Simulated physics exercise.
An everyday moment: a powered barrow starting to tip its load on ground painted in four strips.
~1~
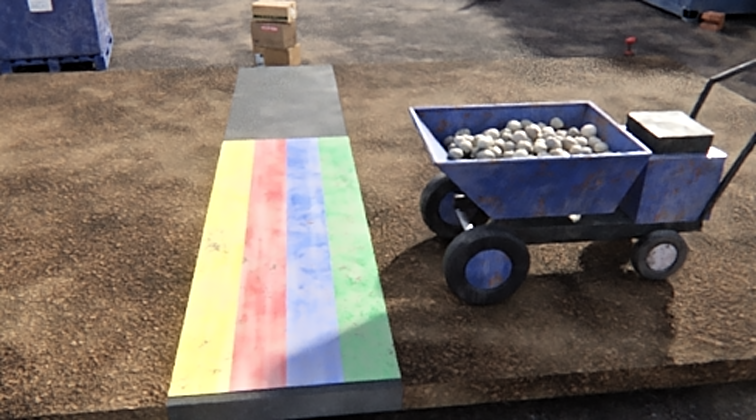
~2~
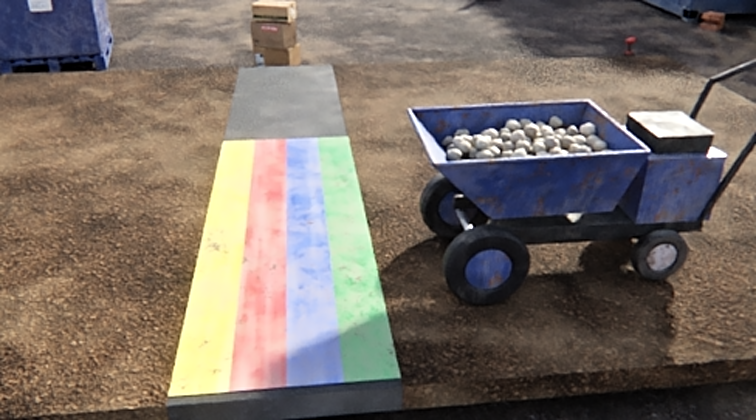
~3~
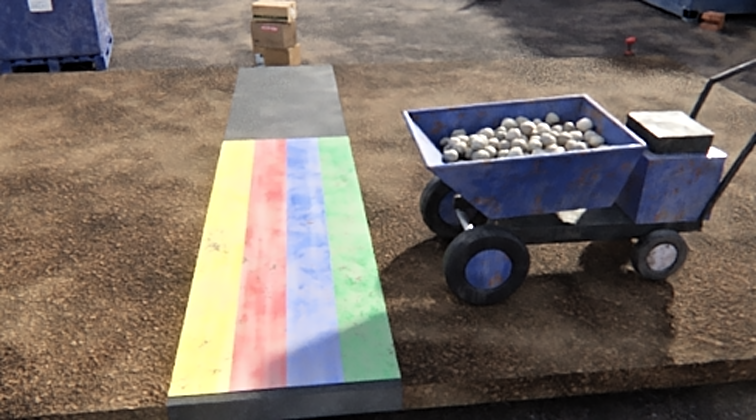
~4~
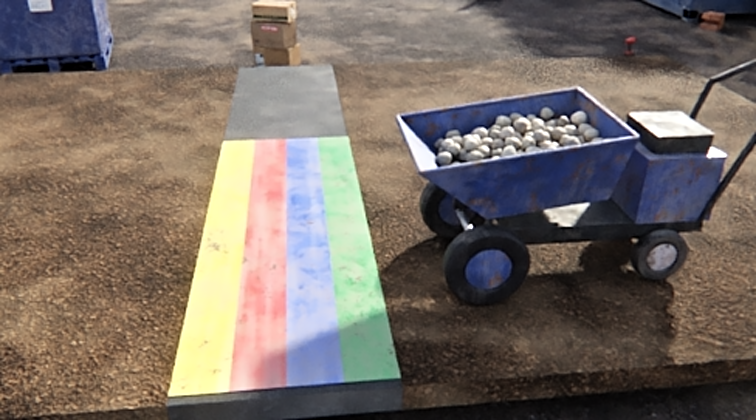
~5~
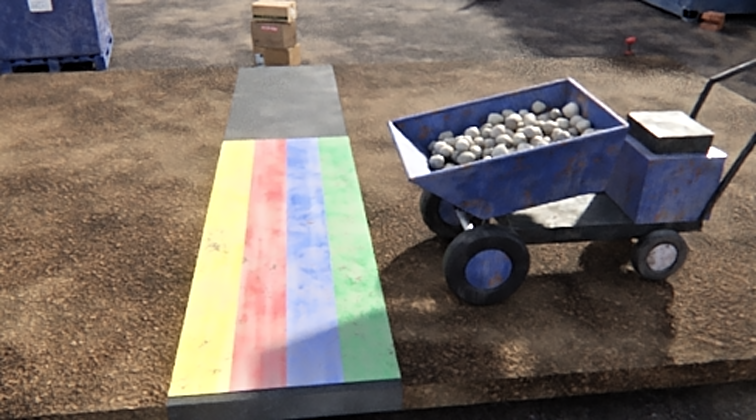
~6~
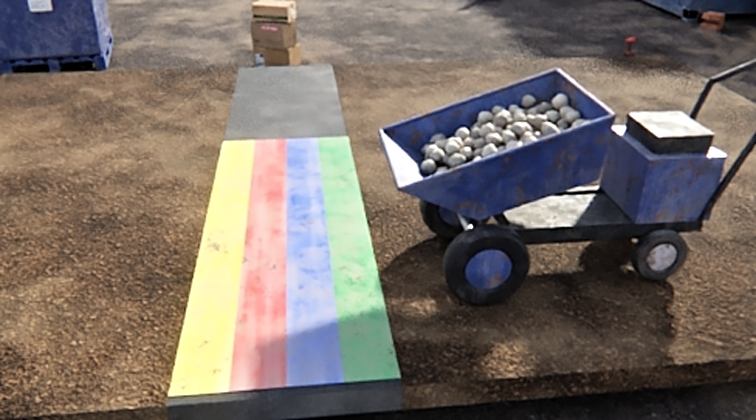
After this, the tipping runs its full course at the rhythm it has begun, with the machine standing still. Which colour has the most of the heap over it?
Most covered: The blue band.
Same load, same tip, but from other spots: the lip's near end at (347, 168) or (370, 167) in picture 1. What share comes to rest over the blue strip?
Roughly 0 per cent, and 10 per cent.
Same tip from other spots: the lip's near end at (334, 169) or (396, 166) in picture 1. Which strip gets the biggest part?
At the first place that yellow strip, at the second the strip in red.
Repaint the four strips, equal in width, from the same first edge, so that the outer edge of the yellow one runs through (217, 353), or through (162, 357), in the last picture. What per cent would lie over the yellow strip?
About 10 and 10 per cent.
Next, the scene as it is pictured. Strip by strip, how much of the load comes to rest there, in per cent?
Green strip near 10; blue strip near 40; red strip near 20; yellow strip near 10.
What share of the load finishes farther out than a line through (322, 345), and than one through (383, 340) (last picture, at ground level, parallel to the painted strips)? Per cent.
First some 50, then 80 per cent.
Soon, skip tipped steeply; all in the skip.
A while on, skip tipped steeply; about two thirds in the skip; a small part over the green strip; about a quarter over the blue strip; a stray few over the red strip; a stray few falling.
Towards the end, skip tipped right over; about a quarter in the skip; a small part over the green strip; about a third over the blue strip; about a quarter over the red strip; a small part over the yellow strip; a stray few off the paint.
Finally, skip tipped right over; about a quarter in the skip; a small part over the green strip; about a third over the blue strip; about a quarter over the red strip; a small part over the yellow strip; a stray few off the paint.
